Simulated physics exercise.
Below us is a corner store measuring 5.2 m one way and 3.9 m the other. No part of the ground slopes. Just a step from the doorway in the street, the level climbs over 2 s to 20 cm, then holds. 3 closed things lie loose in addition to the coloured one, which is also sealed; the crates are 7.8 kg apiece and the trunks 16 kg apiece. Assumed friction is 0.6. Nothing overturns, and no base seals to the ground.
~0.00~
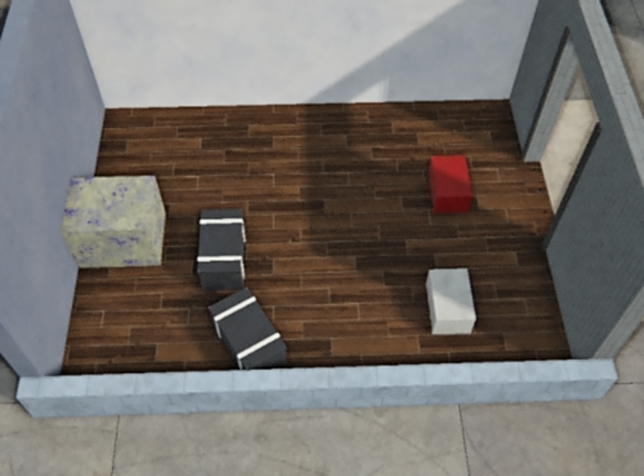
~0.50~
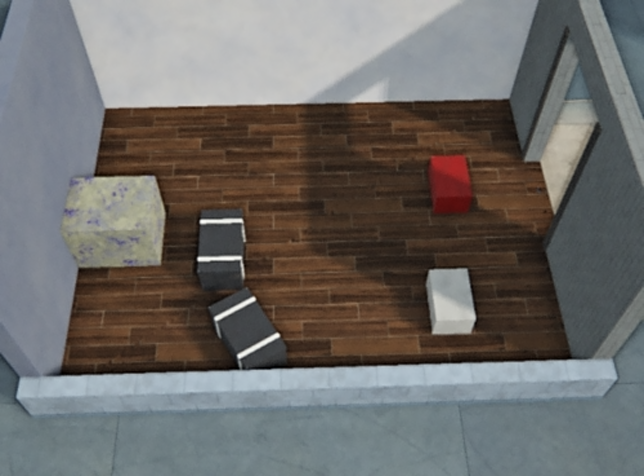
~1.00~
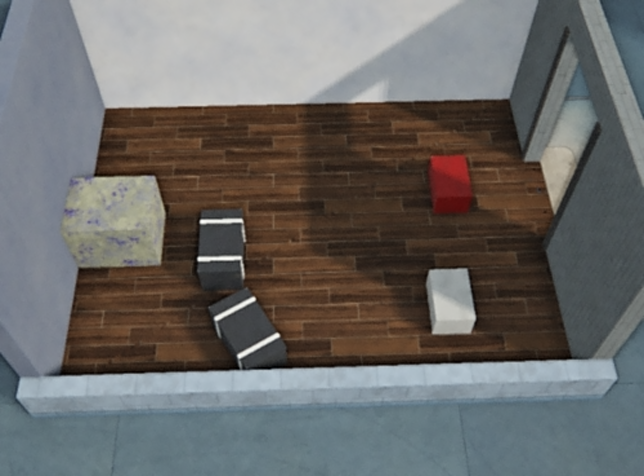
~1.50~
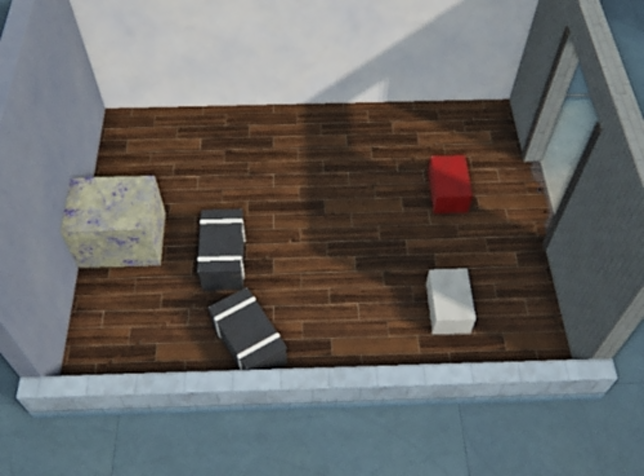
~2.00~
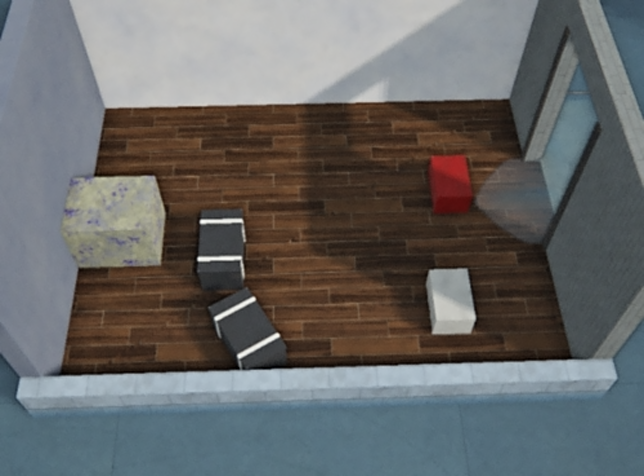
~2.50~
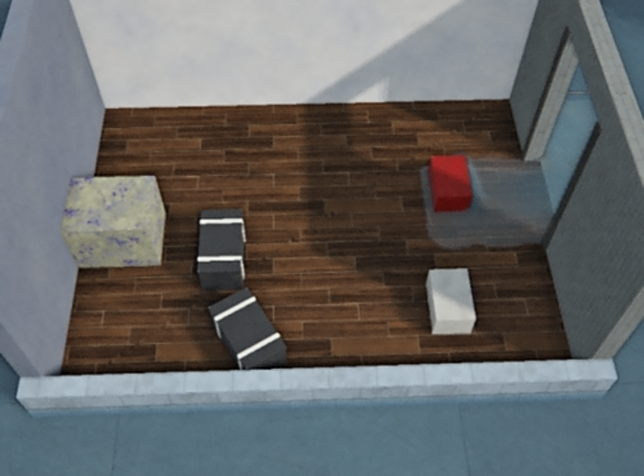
Shallow water entering through the right doorway and spreading across a wooden floor around a red crate, while all the boxes stay still.
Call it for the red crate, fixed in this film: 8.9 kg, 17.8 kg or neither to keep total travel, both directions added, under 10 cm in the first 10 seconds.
Neither.
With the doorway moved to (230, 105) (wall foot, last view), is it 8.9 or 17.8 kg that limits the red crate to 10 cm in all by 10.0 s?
Result: Lighter option suffices.
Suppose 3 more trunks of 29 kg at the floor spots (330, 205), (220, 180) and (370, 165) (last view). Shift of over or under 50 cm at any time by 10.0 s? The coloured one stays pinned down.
Result, in turn - falls shy; falls shy; falls shy.
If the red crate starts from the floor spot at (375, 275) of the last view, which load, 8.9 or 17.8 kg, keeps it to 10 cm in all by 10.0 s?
So neither weight works.
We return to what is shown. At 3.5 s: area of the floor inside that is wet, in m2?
The covered patch comes to about 6.5 m2.
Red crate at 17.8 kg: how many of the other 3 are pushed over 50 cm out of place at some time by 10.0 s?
My count gives 1.
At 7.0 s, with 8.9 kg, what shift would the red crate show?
About 350 cm off its spot.
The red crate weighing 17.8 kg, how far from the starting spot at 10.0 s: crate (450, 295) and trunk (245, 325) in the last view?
They've ended up 40 cm and 140 cm away, in that order.
After 3.5 s the red crate would be 119 cm from its start with 8.9 kg and 81 cm from its start with 17.8 kg; 4 cm of water round it then.
After 4.5 s the red crate would be 228 cm from its start with 8.9 kg and 137 cm from its start with 17.8 kg; 4 cm of water round it then.
After 7.0 s the red crate would be 374 cm from its start with 8.9 kg and 148 cm from its start with 17.8 kg; 4 cm of water round it then.
After 10.0 s the red crate would be 399 cm from its start with 8.9 kg and 162 cm from its start with 17.8 kg; 8 cm of water round it then.
